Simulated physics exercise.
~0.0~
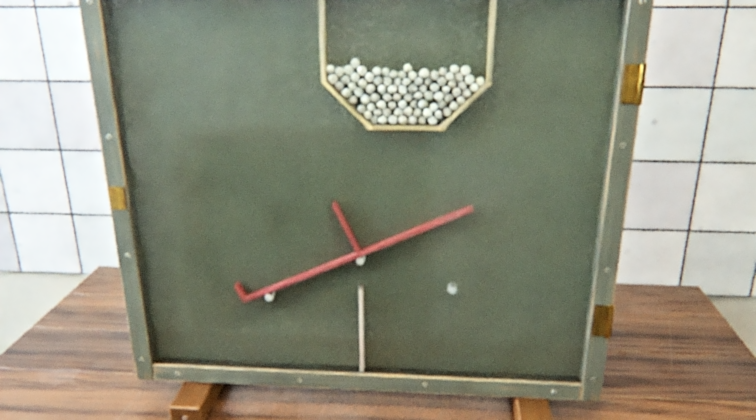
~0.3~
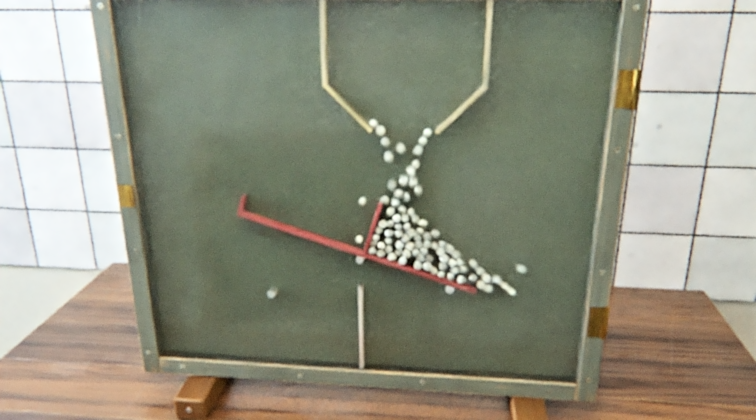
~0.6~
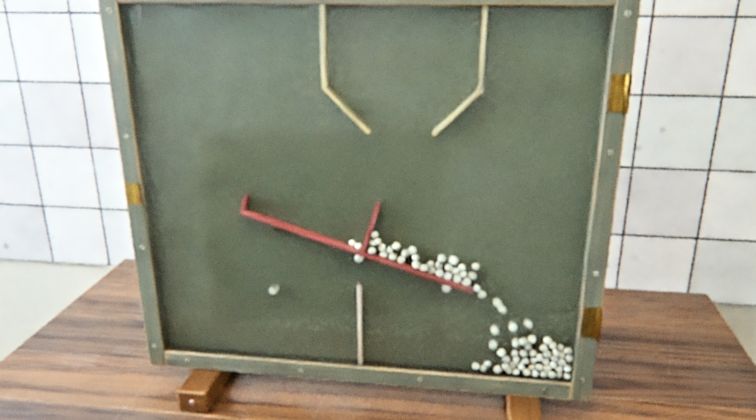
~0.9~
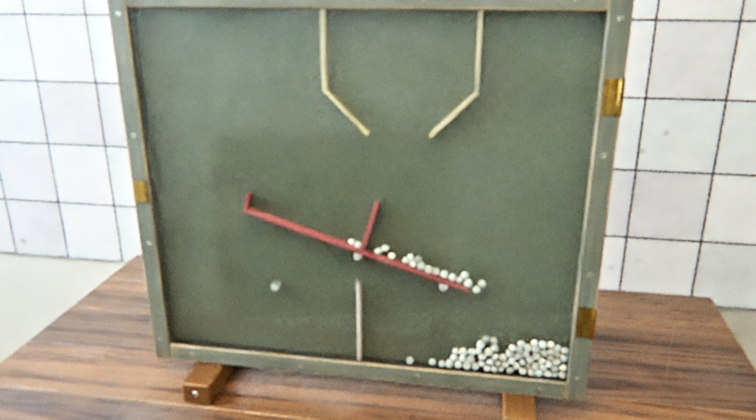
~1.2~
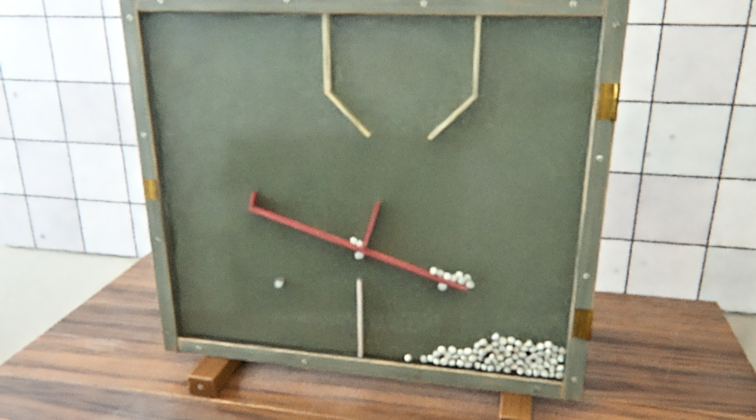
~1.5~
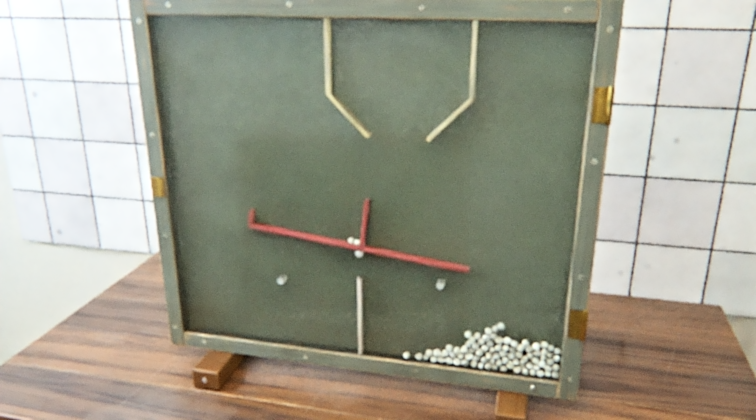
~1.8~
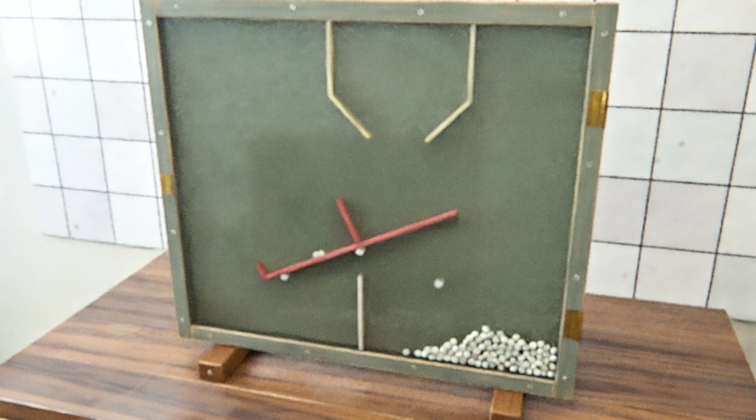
A red seesaw tray with a short upright arm sits tilted down to the left inside a green, upright case on a wooden table, seen from the front against white tiles as the view drifts slightly sideways. Above it, a pale-edged hopper holds many small whitish pills. The hopper opens, the pills pour onto the tray's right side, and it tips down to the right. They slide off into the right bin, piling in the corner until the hopper is empty. The nearly cleared tray swings back down to the left, leaving the heap at lower right.
